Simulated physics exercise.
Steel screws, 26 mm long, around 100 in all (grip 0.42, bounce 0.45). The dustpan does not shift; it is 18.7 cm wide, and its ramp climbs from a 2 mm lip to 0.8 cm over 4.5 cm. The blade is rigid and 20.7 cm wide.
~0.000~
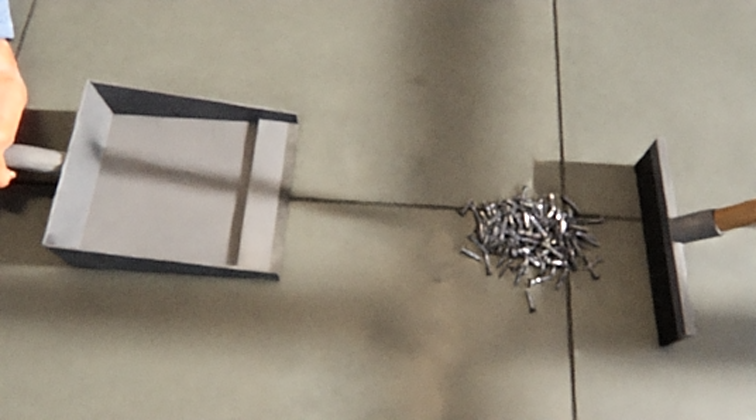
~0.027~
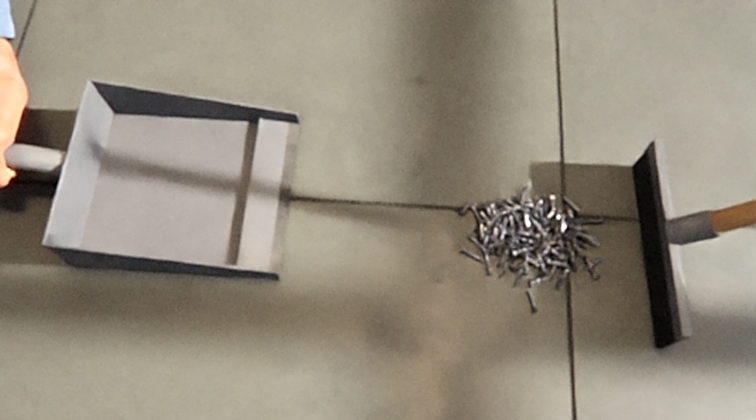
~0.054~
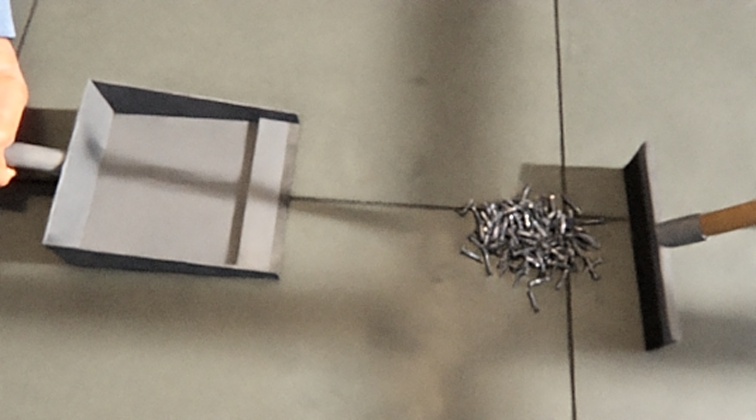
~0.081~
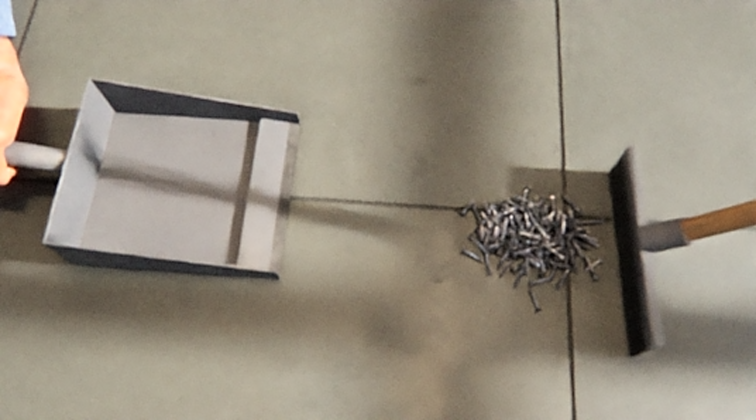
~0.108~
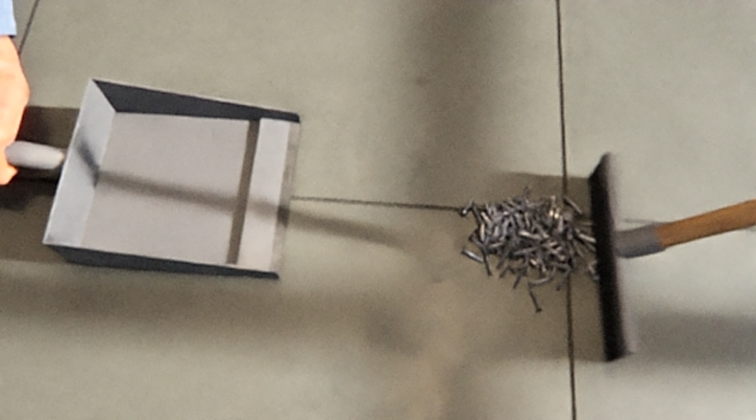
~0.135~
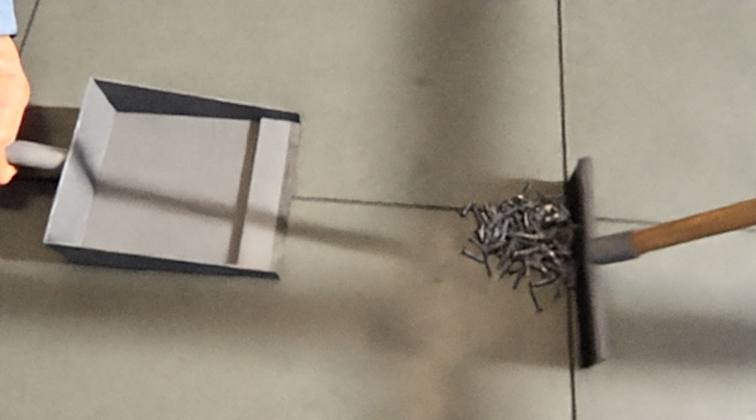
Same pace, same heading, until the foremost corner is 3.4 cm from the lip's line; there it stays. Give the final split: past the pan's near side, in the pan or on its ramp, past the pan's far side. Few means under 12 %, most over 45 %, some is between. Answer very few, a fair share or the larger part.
Near side a fair share, pan a fair share, far side very few.
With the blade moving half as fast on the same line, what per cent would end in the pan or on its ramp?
It would be near 10 per cent.
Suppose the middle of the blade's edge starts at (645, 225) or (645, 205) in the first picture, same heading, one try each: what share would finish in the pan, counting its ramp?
About 30 and 30 per cent.
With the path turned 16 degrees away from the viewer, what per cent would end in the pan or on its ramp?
Then about 45 per cent.
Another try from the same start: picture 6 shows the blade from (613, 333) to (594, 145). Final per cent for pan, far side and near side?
Pan 35, far 0, near 10.
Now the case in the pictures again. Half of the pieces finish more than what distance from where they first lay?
Roughly 28 cm.
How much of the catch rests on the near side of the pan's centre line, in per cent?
Some 90 per cent.
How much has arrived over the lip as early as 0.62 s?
Near 20 per cent so far.
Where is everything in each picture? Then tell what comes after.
The first picture shows blade from (685, 333) to (656, 146), moved 0.0 cm, 0 of the pieces shifted so far; middle of the pieces at (529, 237); pan at (174, 191).
The second picture shows blade from (681, 335) to (654, 147), moved 0.4 cm, 0 of the pieces shifted so far; middle of the pieces at (529, 237).
The third picture shows blade from (671, 338) to (644, 150), moved 1.5 cm, 0 of the pieces shifted so far; middle of the pieces at (529, 238).
The fourth picture shows blade from (653, 343) to (629, 154), moved 3.3 cm, 1 of the pieces shifted so far; middle of the pieces at (530, 238).
The fifth picture shows blade from (627, 350) to (607, 159), moved 5.8 cm, 8 of the pieces shifted so far; middle of the pieces at (530, 238).
The sixth picture shows blade from (600, 357) to (583, 164), moved 8.5 cm, 42 of the pieces shifted so far; middle of the pieces at (529, 238); pan at (176, 189). The blade's pace is about 1.00 m/s, heading 17 degrees towards the viewer's side.
After 0.29 s, middle of the blade 16 cm from the lip; 0 % over the lip, far side 0 %, near side 20 %.
Then, at 0.39 s, middle of the blade 7 cm from the lip; 0 % over the lip, far side 0 %, near side 30 %.
After 0.62 s, middle of the blade 4 cm from the lip; 20 % over the lip, far side 0 %, near side 35 %.
By 1.5 s all is still; near side 35 %, pan 20 %, far side 0 %, in front of the lip or behind the blade 45 %.
